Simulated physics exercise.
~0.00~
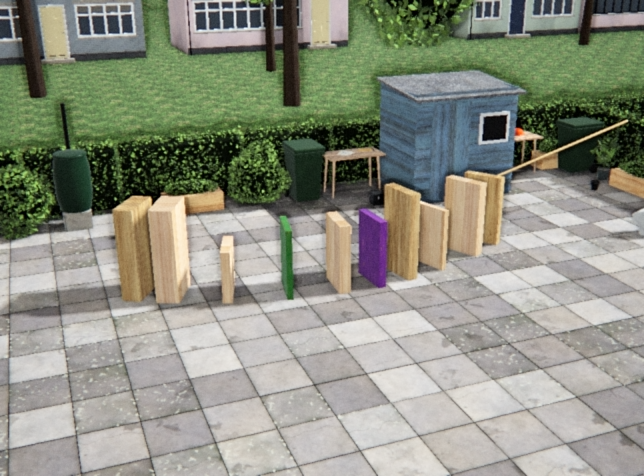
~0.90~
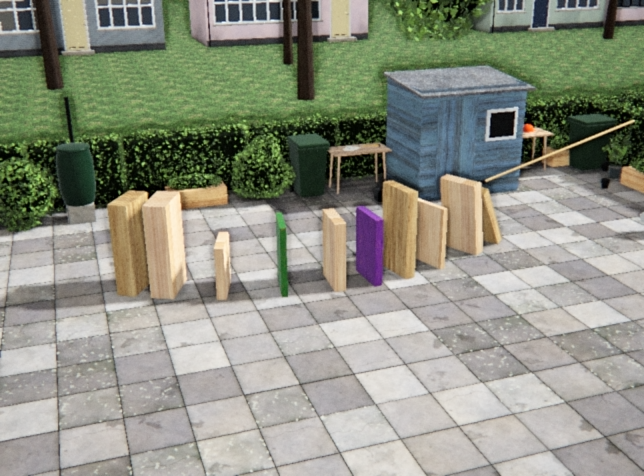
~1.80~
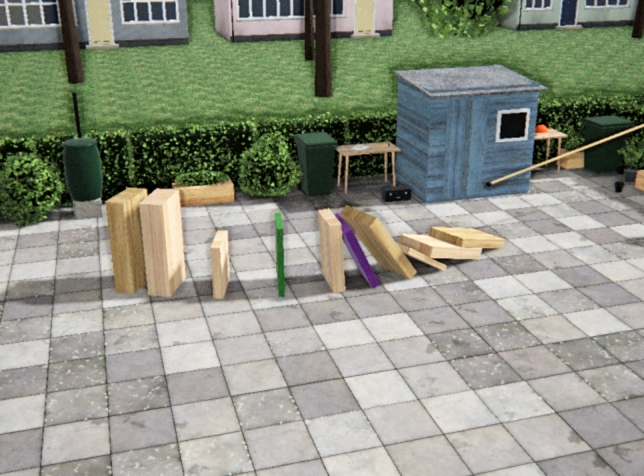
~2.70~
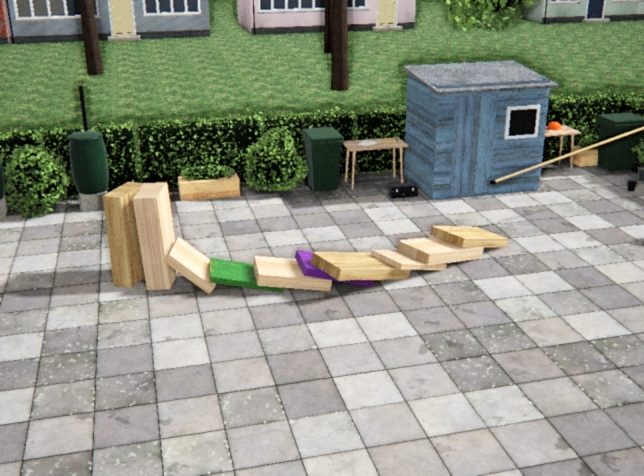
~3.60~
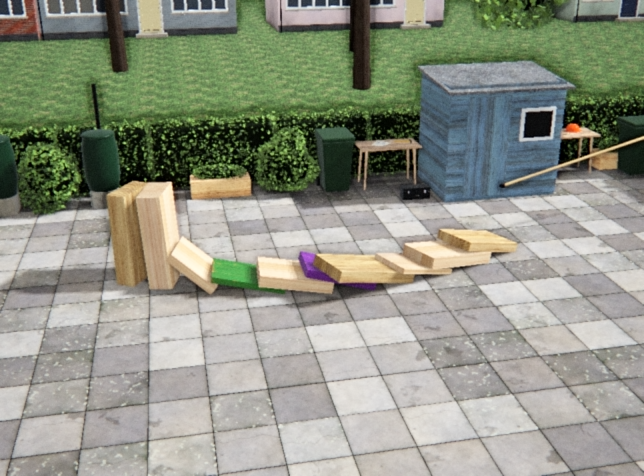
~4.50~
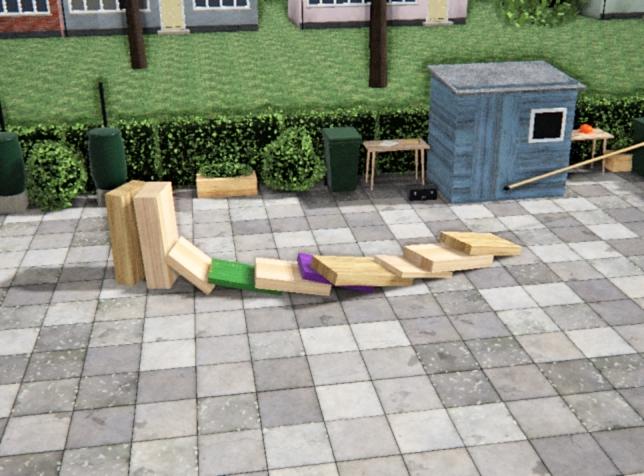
On a paved yard with a blue shed, a hedge and houses beyond, a curving row of upright wooden boards stands, one green and one purple among the plain ones. A long pole reaches in from the right near the far end, and the boards there begin to lean. They topple leftward one after another, tipping the purple board over. The fall runs on through the green board and a small pale one, which comes to rest slanting against its taller neighbour. There the chain stops, leaving the two tall boards at the left end standing.
